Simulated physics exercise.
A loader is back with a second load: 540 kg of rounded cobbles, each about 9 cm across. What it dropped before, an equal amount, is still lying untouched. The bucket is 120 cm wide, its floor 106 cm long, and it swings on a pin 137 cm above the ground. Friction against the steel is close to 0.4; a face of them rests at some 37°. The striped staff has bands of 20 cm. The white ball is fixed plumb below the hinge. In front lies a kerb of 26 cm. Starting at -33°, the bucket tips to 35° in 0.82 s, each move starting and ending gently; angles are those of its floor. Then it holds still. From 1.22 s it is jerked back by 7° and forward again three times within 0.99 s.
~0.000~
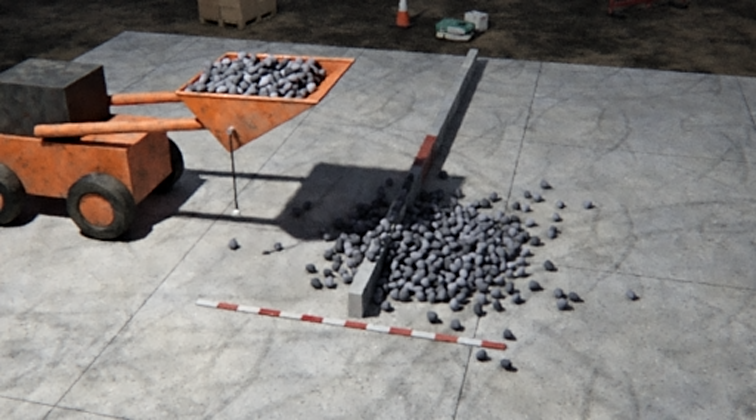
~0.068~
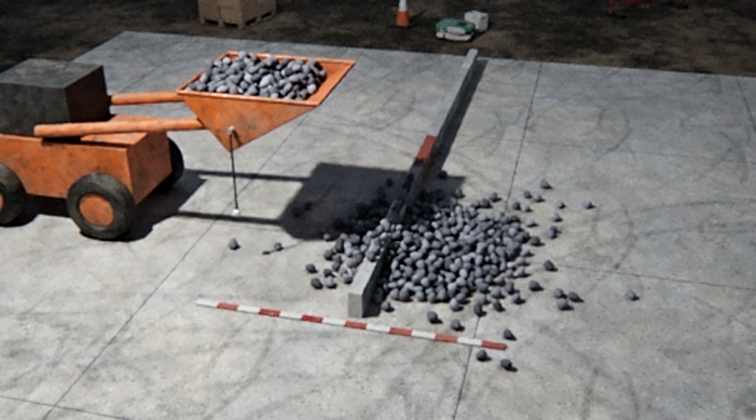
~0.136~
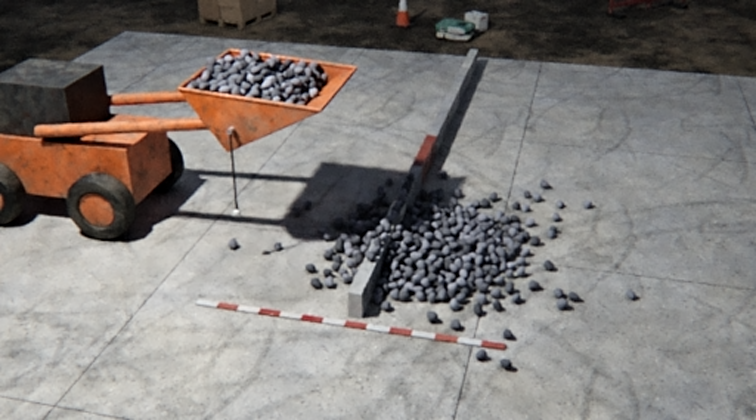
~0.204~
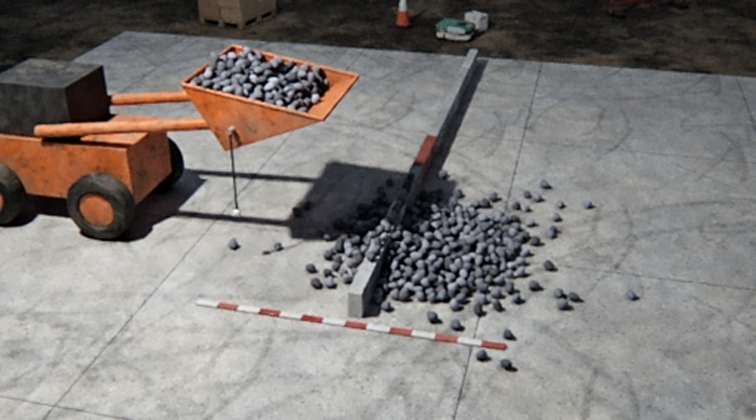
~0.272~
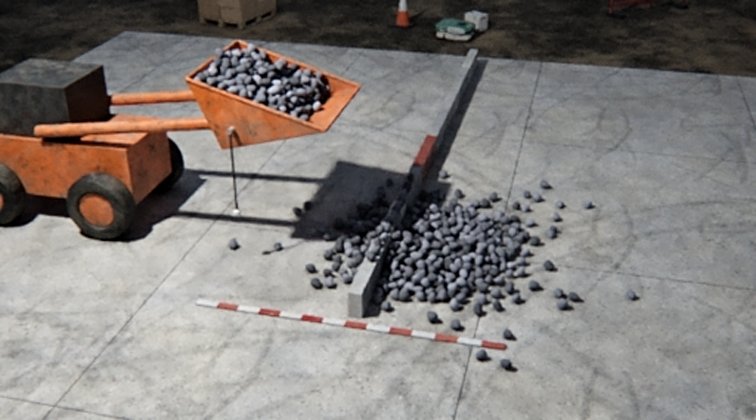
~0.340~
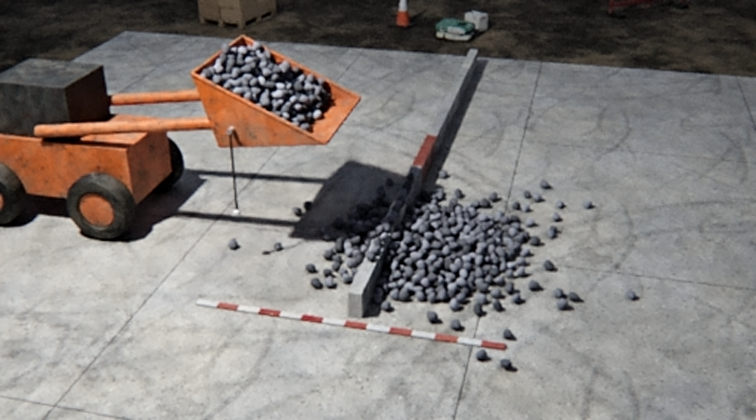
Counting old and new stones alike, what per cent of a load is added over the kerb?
Some 21 per cent is added.
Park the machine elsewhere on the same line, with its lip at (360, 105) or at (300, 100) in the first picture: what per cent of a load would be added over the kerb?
About 75 and 5 per cent.
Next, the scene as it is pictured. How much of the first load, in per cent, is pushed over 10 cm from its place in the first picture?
Roughly 5 per cent of them.
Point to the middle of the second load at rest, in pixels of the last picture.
Their middle is at about (364, 228).
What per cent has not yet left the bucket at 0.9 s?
Roughly 85 per cent is still inside.
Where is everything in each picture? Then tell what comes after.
The first picture shows lip at (318, 102), floor tilted -33°, highest stones at (260, 65). The earlier load is highest near (387, 225), 32 cm above ground level, 21 % on this side of the kerb, 79 % over the kerb.
The second picture shows lip at (319, 104), floor tilted -32°, highest stones at (250, 65); the stones move at 0.2 m/s on average.
The third picture shows lip at (322, 110), floor tilted -28°, highest stones at (243, 64); the stones move at 0.3 m/s on average.
In the fourth picture, the bucket is at -22°, its lip at (324, 120); the top of the load is at (239, 61); the stones move at 0.4 m/s on average.
The fifth picture shows lip at (326, 131), floor tilted -15°, highest stones at (235, 57); the stones move at 0.6 m/s on average.
The sixth picture shows lip at (327, 144), floor tilted -8°, highest stones at (239, 54); the stones move at 0.6 m/s on average.
After 0.6 s the floor is at 25°; in per cent of one load, 100 in the bucket, 21 on this side of the kerb, 79 over the kerb; the foremost stones are at (572, 256).
After 0.9 s the floor is at 35°; in per cent of one load, 85 in the bucket, 36 on this side of the kerb, 79 over the kerb; the foremost stones are at (572, 256).
After 2.7 s the floor is at 35°; in per cent of one load, 0 in the bucket, 100 on this side of the kerb, 100 over the kerb; the foremost stones are at (572, 256).
After 5.4 s the floor is at 35°; in per cent of one load, 0 in the bucket, 100 on this side of the kerb, 100 over the kerb; the foremost stones are at (572, 256). Net gain over the kerb, 21.
